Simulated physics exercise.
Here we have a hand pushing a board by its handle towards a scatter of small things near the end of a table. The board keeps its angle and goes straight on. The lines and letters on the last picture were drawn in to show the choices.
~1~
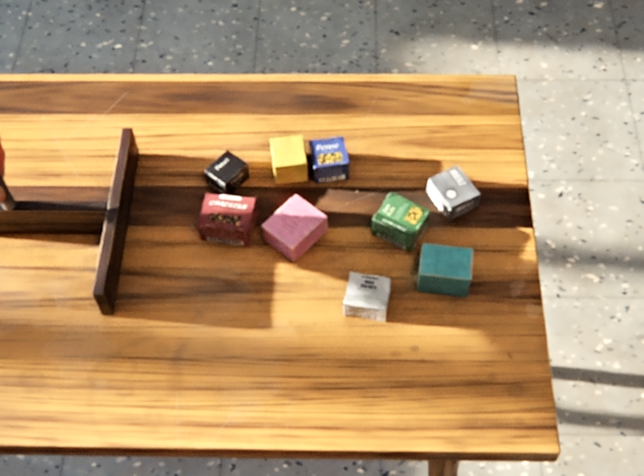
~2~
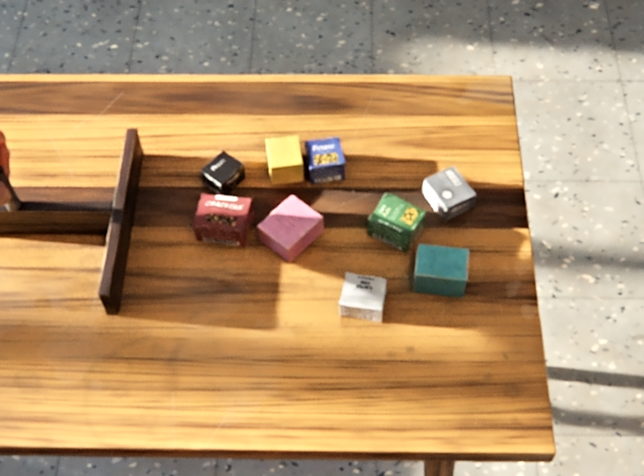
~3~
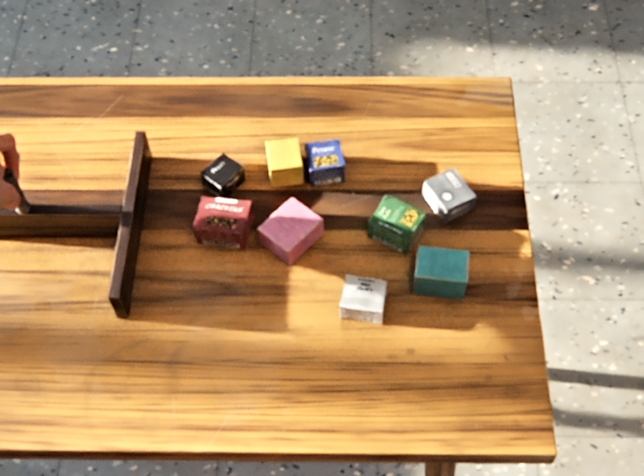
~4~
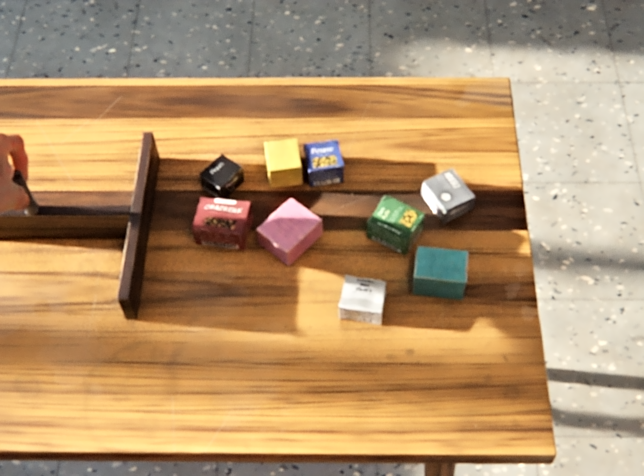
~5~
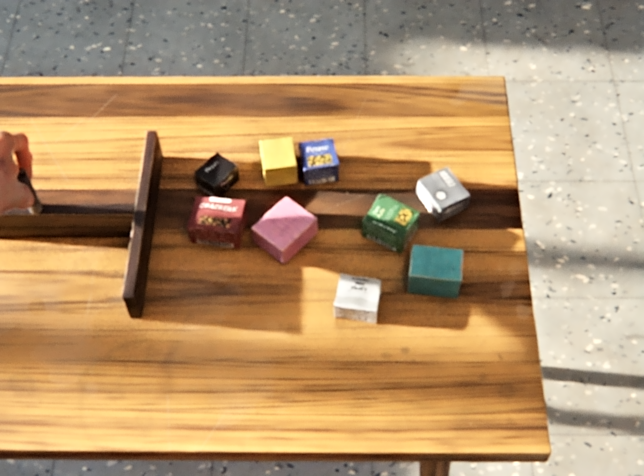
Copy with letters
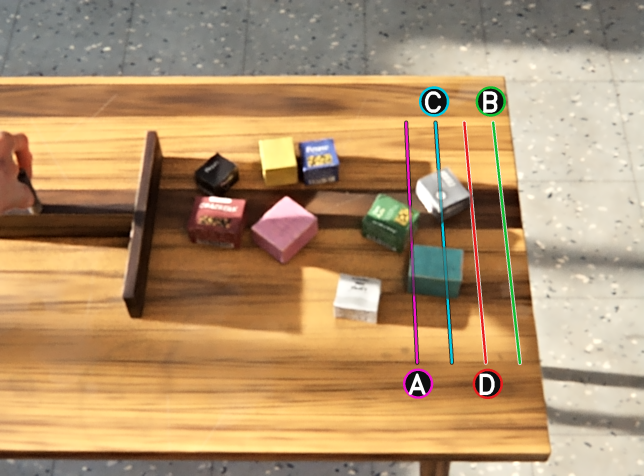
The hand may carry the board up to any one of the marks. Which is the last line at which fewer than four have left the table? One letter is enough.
Stop at C.
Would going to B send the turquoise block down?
By then, yes.
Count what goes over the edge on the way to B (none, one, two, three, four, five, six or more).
Six or more.
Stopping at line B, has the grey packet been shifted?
Yes.
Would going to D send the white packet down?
By then, no.
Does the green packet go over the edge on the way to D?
By then, yes.
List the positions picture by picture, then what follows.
In the first picture, red packet (229, 220); yellow block (289, 160); board (113, 206).
In the second picture, board (118, 206); grey packet (449, 193).
In the third picture, board (127, 209); turquoise block (441, 272).
In the fourth picture, board (136, 210); white packet (363, 300).
In the fifth picture, board (140, 209); red packet (219, 222); yellow block (279, 162); blue box (319, 161).
On the marked copy, A at (411, 233); B at (505, 233); C at (443, 233); D at (474, 233).
Following C. Soon after the start, board (249, 209); yellow block (306, 159); blue box (341, 164).
Later, board (356, 209); green packet (485, 230); grey packet (476, 192).
In the end, board (441, 209); grey packet over the edge; green packet over the edge; three fallen.
As for the rest, A is within the limit but short; B drops eight; D drops five.
